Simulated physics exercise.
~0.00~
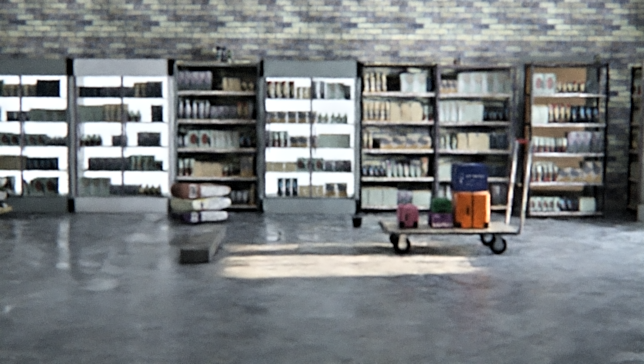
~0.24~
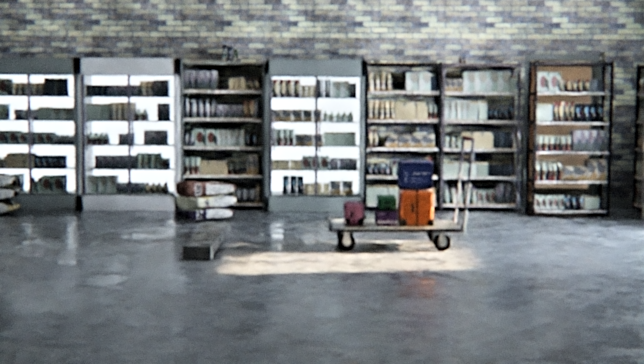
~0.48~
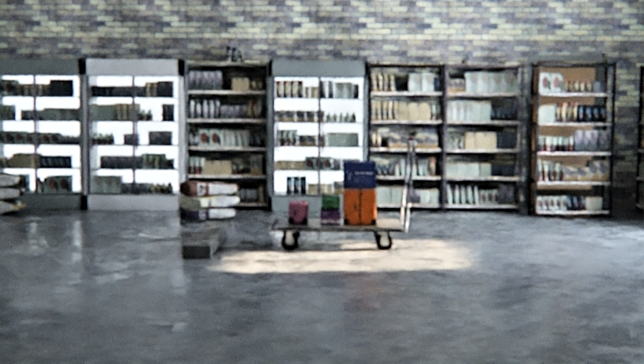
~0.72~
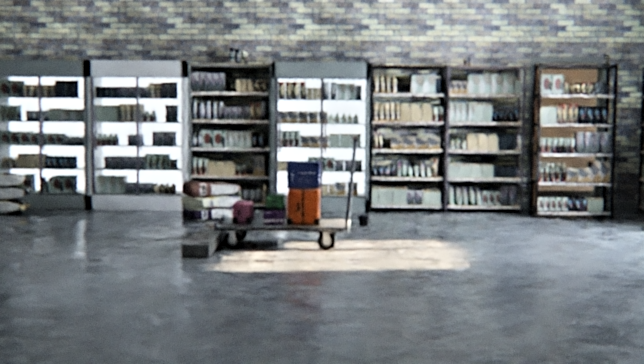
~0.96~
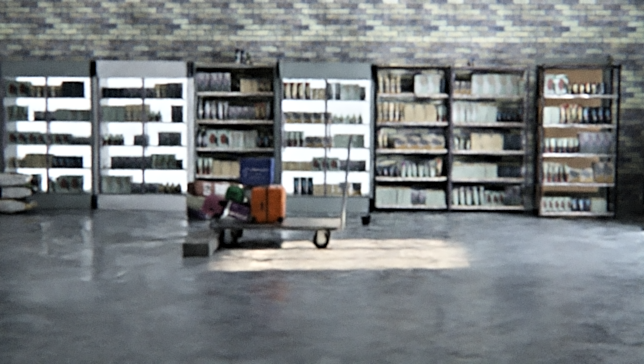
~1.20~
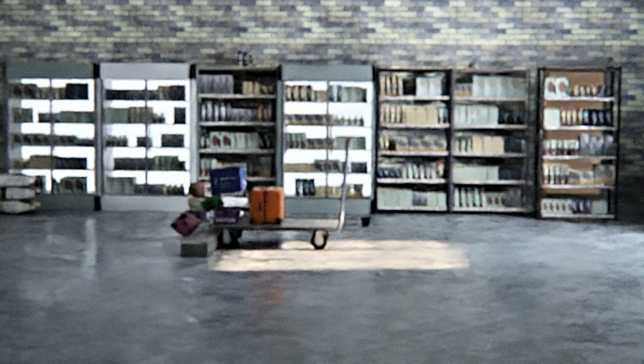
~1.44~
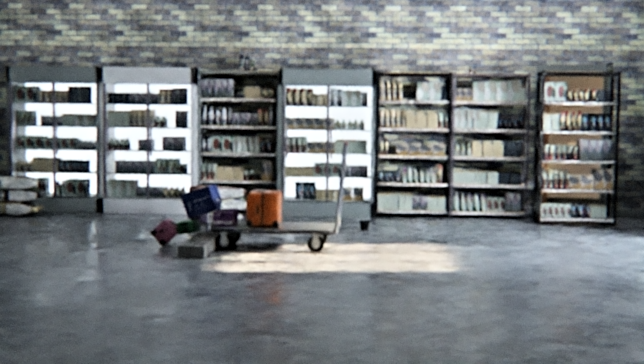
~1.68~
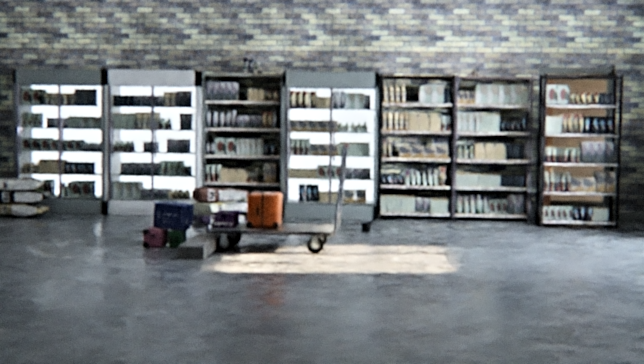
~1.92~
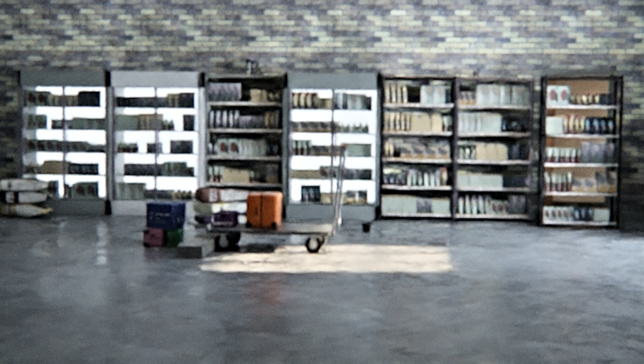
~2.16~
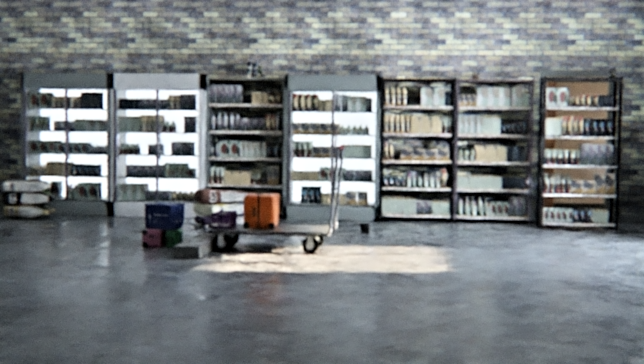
A loaded flat cart rolls left, stops at a kerb, and three pieces tumble off while two stay aboard.
